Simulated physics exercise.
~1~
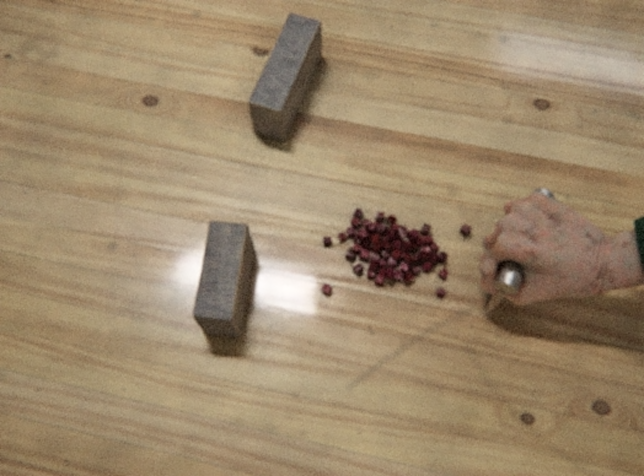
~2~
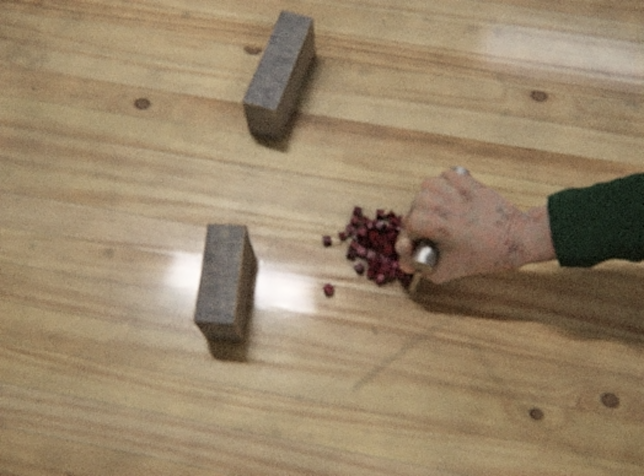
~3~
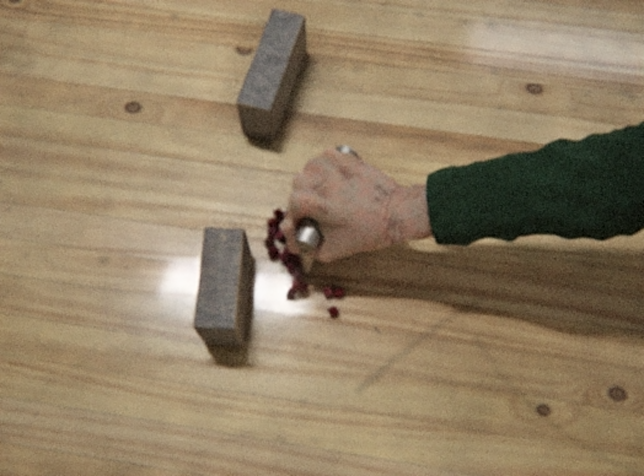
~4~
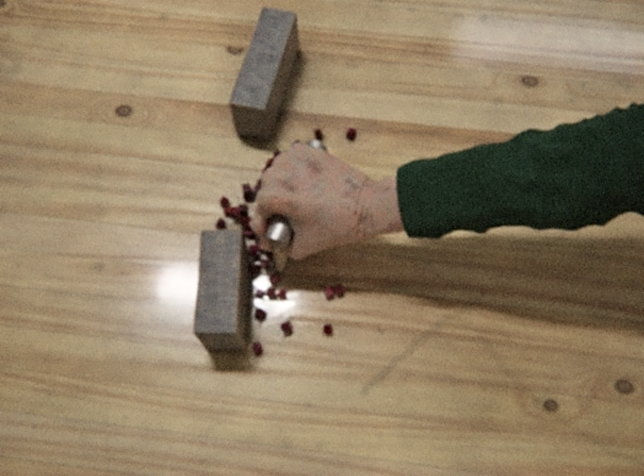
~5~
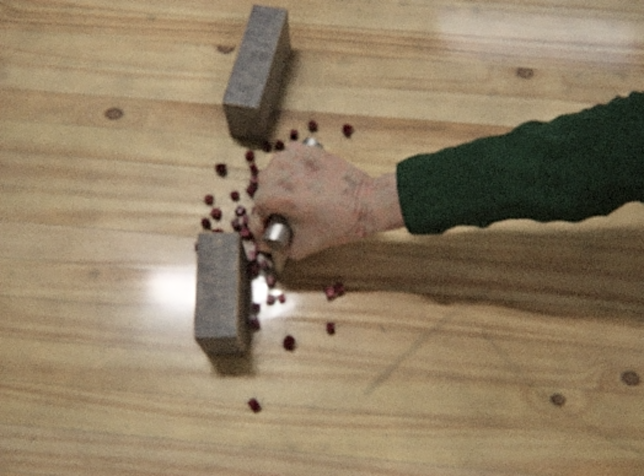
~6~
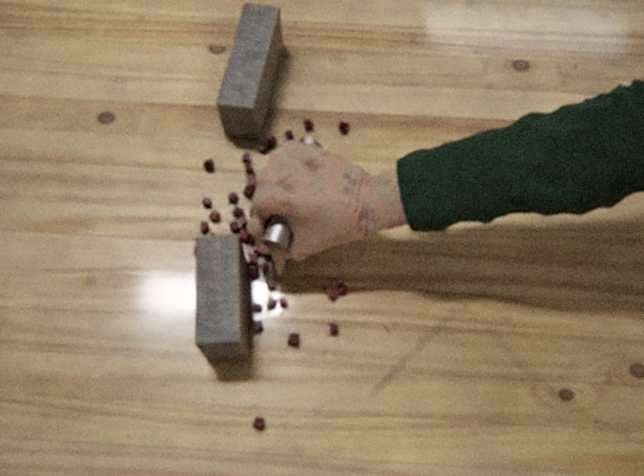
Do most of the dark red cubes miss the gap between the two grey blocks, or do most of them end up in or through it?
Most of them miss the gap and stay on the near side of the blocks. Only a modest share of the cubes ends up in or through it.
In this clip, a hand in a green sleeve pushes a pile of small dark red cubes leftwards across a wooden table with a scraper towards two grey blocks, then stops, leaving the cubes scattered, some in the gap and most short of it.
